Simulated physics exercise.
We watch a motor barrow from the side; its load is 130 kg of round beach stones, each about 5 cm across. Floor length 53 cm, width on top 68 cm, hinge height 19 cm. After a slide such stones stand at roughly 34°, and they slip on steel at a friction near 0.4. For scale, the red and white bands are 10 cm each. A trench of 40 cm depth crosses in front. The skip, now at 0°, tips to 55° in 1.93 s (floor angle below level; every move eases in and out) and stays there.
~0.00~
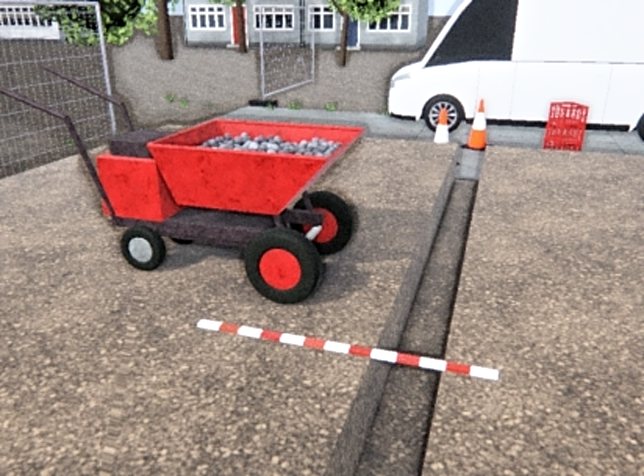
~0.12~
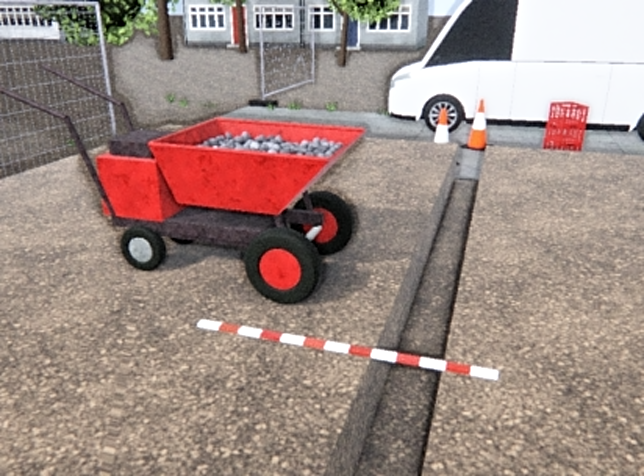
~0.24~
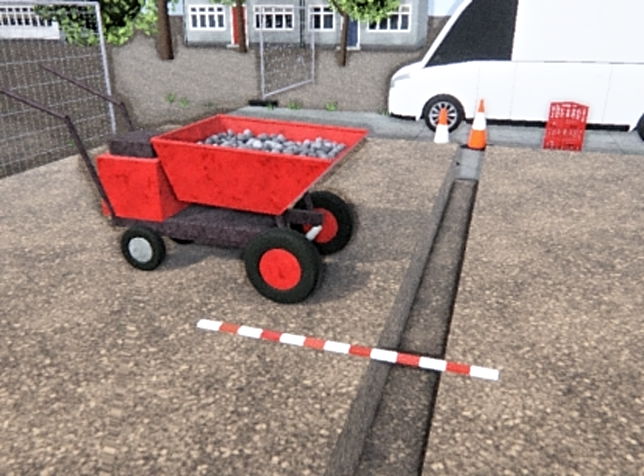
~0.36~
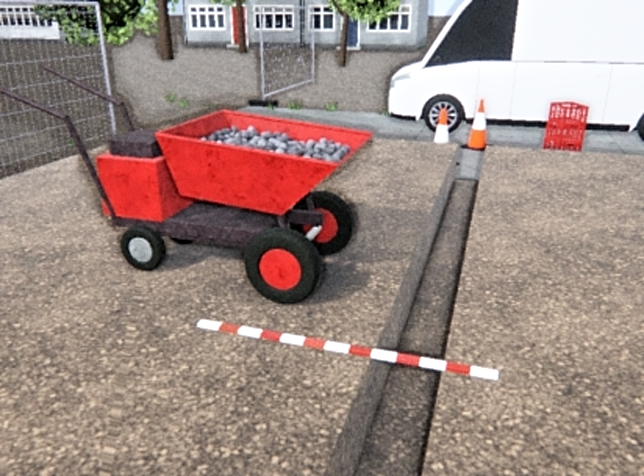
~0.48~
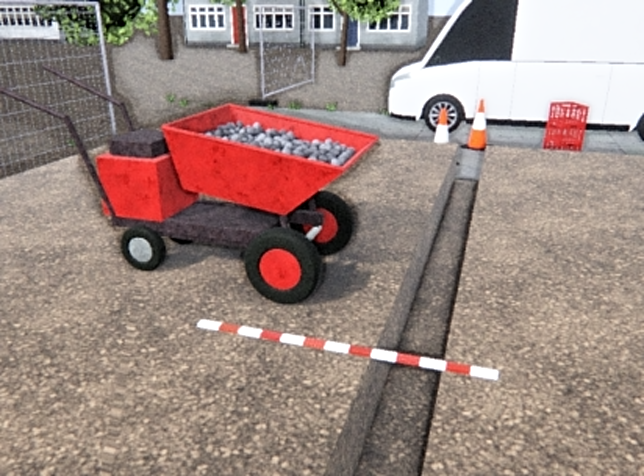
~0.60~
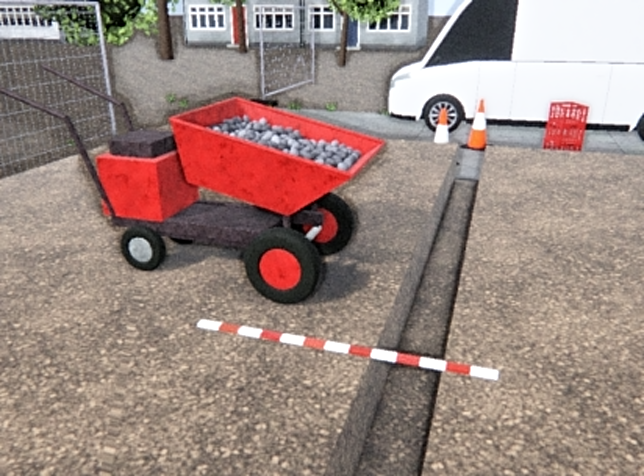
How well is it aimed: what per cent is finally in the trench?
Roughly 63 per cent ends in the trench.
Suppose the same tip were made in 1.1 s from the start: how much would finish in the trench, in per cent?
It would be near 55 per cent.
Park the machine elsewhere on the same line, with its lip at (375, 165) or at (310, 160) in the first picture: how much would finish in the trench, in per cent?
About 20 and 80 per cent.
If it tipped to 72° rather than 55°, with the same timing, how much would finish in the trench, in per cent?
Then about 65 per cent.
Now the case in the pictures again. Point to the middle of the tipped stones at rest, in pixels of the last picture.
Their middle is at about (434, 344).
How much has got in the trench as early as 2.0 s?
Some 20 per cent.
After 1.5 s the floor is at 46°; 100 % in the skip; the foremost stones are at (397, 218).
After 2.0 s the floor is at 55°; 72 % in the skip, 22 % in the trench, 6 % past the trench; the foremost stones are at (488, 309).
After 2.4 s the floor is at 55°; 48 % in the skip, 32 % in the trench, 20 % past the trench; the foremost stones are at (554, 303).
After 4.3 s the floor is at 55°; 16 % in the skip, 63 % in the trench, 21 % past the trench; the foremost stones are at (604, 312).
